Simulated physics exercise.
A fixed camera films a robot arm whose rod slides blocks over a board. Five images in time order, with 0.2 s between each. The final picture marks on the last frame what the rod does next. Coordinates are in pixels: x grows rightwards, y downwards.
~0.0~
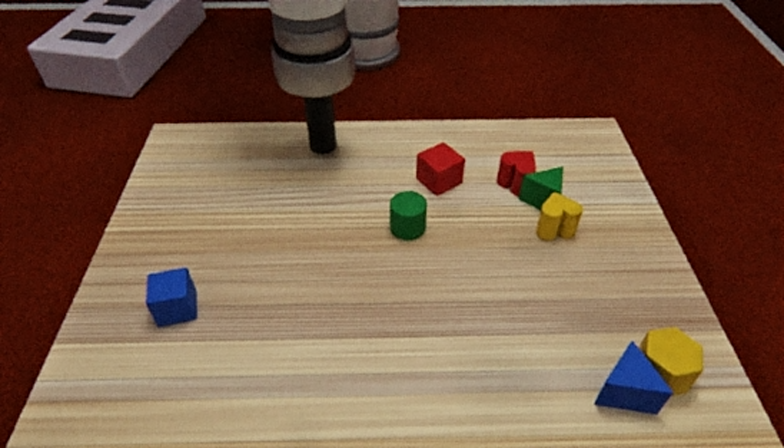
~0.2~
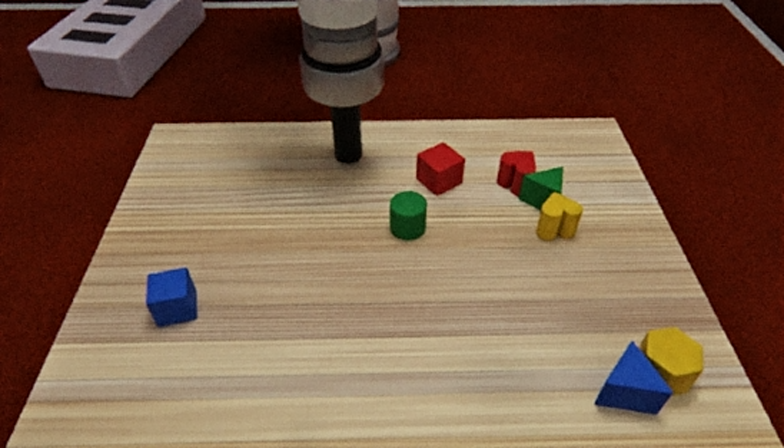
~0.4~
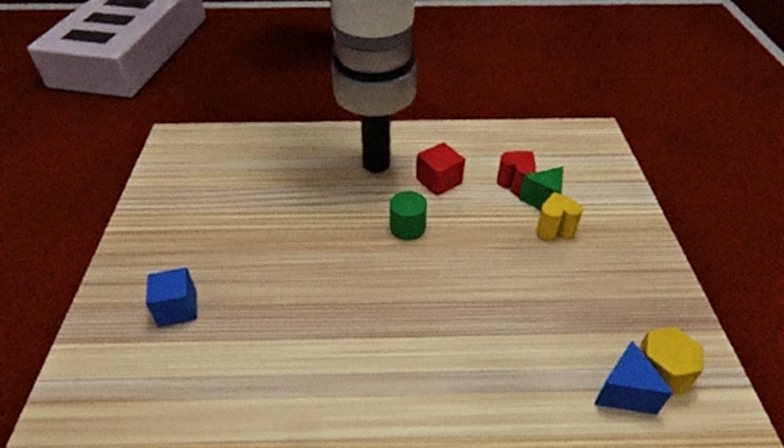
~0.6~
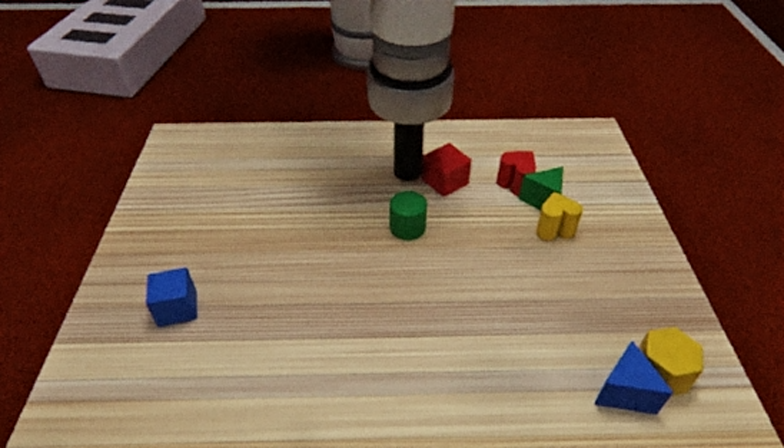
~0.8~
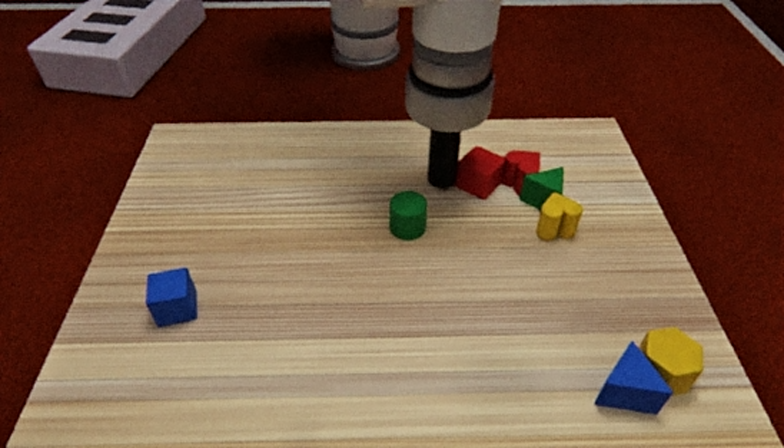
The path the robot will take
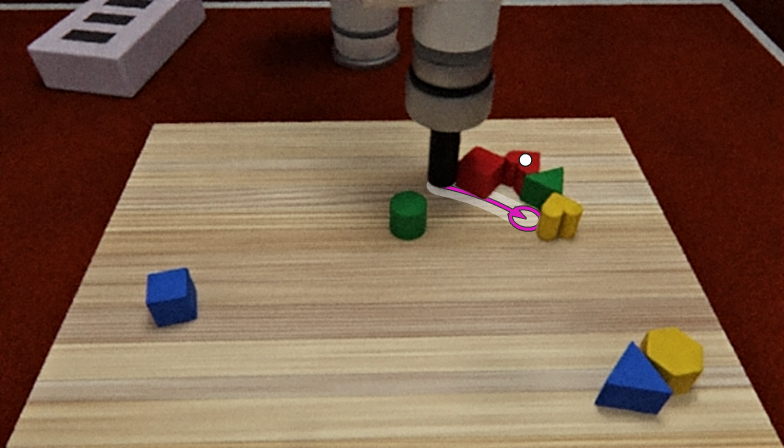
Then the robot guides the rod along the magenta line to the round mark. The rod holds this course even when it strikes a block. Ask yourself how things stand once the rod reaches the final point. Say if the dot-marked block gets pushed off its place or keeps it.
The push reaches it.
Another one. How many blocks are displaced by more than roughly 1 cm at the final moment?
Going by the path, two blocks will move.
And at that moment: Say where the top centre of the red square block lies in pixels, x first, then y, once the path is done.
Top centre: (520, 161).
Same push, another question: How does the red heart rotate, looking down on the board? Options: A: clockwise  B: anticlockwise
A: Clockwise.
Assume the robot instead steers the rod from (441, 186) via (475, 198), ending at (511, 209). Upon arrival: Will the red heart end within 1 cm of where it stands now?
No, I don't think so.
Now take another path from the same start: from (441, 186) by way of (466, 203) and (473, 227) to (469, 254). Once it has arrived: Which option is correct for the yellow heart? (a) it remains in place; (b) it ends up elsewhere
Correct choice: A.
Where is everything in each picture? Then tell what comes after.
In the first picture, lower end of the rod at (323, 146), tops of blocks, red square block at (441, 156), red heart at (521, 160), yellow heart at (561, 205).
In the second picture, rod at (349, 155), blocks as before.
In the third picture, rod at (377, 164), blocks as before.
In the fourth picture, rod at (408, 172), red square block at (447, 157).
In the fifth picture, rod at (442, 179), red square block at (482, 160), red heart at (525, 160), yellow heart at (561, 205).
The drawn path runs from (441, 186) over (484, 198) to (526, 218); the dot is on the red heart.
The first path, step by step. One third of the way, rod at (472, 187); red square block at (505, 158), turned 35° anticlockwise; red heart at (537, 157), turned 40° clockwise.
Two thirds of the way, rod at (500, 198); red square block at (518, 161), turned 75° anticlockwise; red heart at (551, 151), turned 40° clockwise.
At the end, rod at (527, 212); red square block at (520, 161), turned 80° anticlockwise; red heart at (552, 150), turned 40° clockwise; yellow heart not moved.
